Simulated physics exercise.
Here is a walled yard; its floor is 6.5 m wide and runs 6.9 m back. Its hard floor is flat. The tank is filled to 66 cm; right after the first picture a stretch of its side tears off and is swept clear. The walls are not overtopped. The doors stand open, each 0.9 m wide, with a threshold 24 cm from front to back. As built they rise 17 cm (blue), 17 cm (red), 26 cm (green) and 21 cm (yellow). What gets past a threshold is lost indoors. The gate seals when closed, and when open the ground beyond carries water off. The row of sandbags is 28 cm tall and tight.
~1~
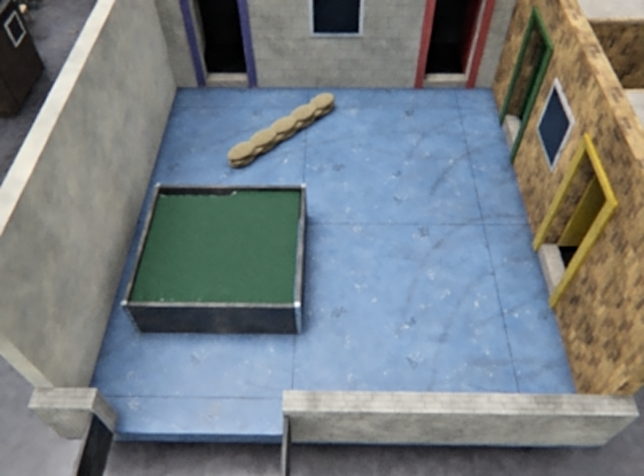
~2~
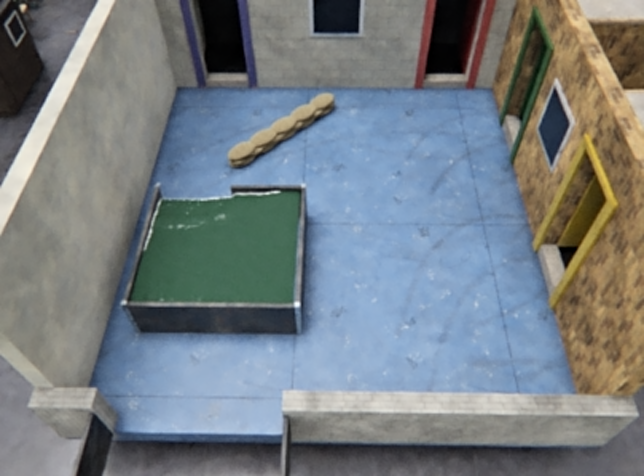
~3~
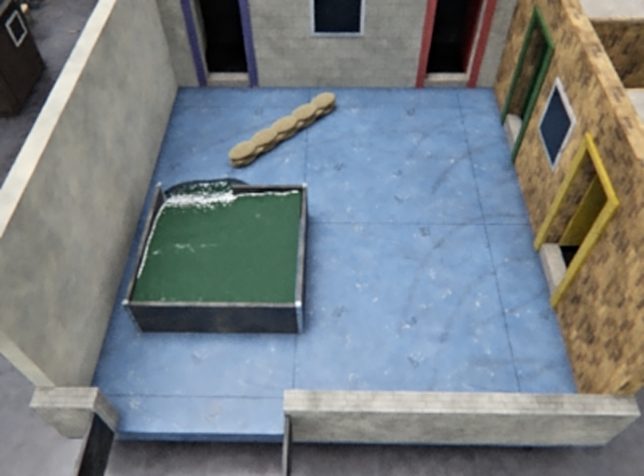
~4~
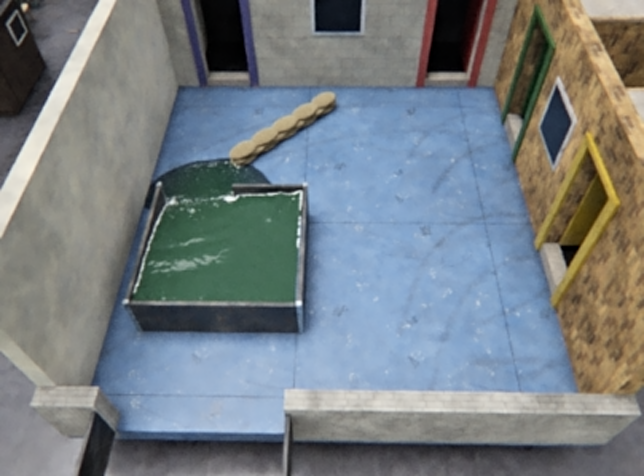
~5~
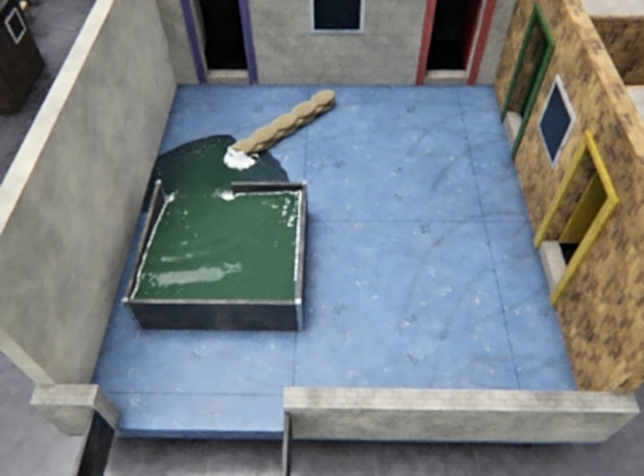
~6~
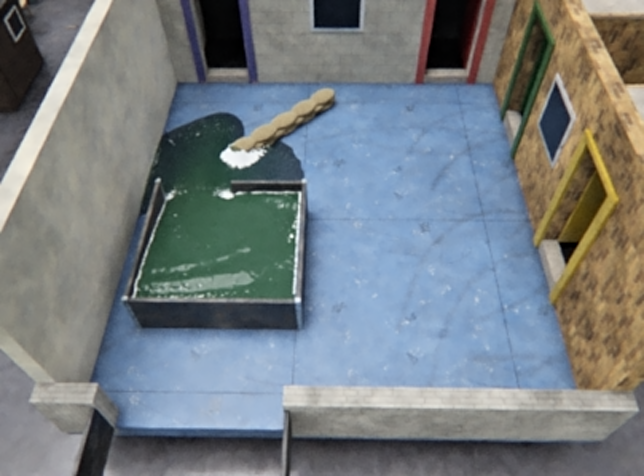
Green water poured out through a gap in the far side of a square tank in a walled yard, spreading across the blue floor, reaching a knobbly tan barrier and foaming white against its near end.
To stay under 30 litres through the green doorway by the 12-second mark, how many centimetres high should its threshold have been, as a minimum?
It would have to be roughly 11.5 cm high.
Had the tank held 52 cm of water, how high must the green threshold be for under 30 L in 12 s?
Some 8.5 cm.
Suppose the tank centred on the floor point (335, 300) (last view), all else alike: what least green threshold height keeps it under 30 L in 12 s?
Some 12.0 cm.
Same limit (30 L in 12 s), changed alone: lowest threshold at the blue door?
About 29 cm at blue.
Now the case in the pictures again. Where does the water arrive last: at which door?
Last comes the yellow one.
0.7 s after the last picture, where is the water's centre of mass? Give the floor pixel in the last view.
At about (222, 229).
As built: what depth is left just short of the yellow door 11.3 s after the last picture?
About 3.5 cm.
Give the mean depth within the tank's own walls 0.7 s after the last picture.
Some 47 cm.
Then, 0.7 s after the last picture water covers 20 % of the floor, deepest (46 cm) near (178, 84); it has not reached the green door.
Then, 2.3 s after the last picture water covers 40 % of the floor, deepest (37 cm) near (175, 95); it has not reached the green door.
Then, 11.3 s after the last picture water covers 95 % of the floor, deepest (12 cm) near (288, 118); 8 cm at the green door, 0 litres in over its 26 cm threshold.
At the green door as built, the water peaked near 17 cm, 4.9 s after the last picture.
Run again over the same 12 s with other heights there, 42 litres in over 10.5 cm, 21 litres over 12.5 cm. The limit of 30 litres is kept from about 11.5 cm up.
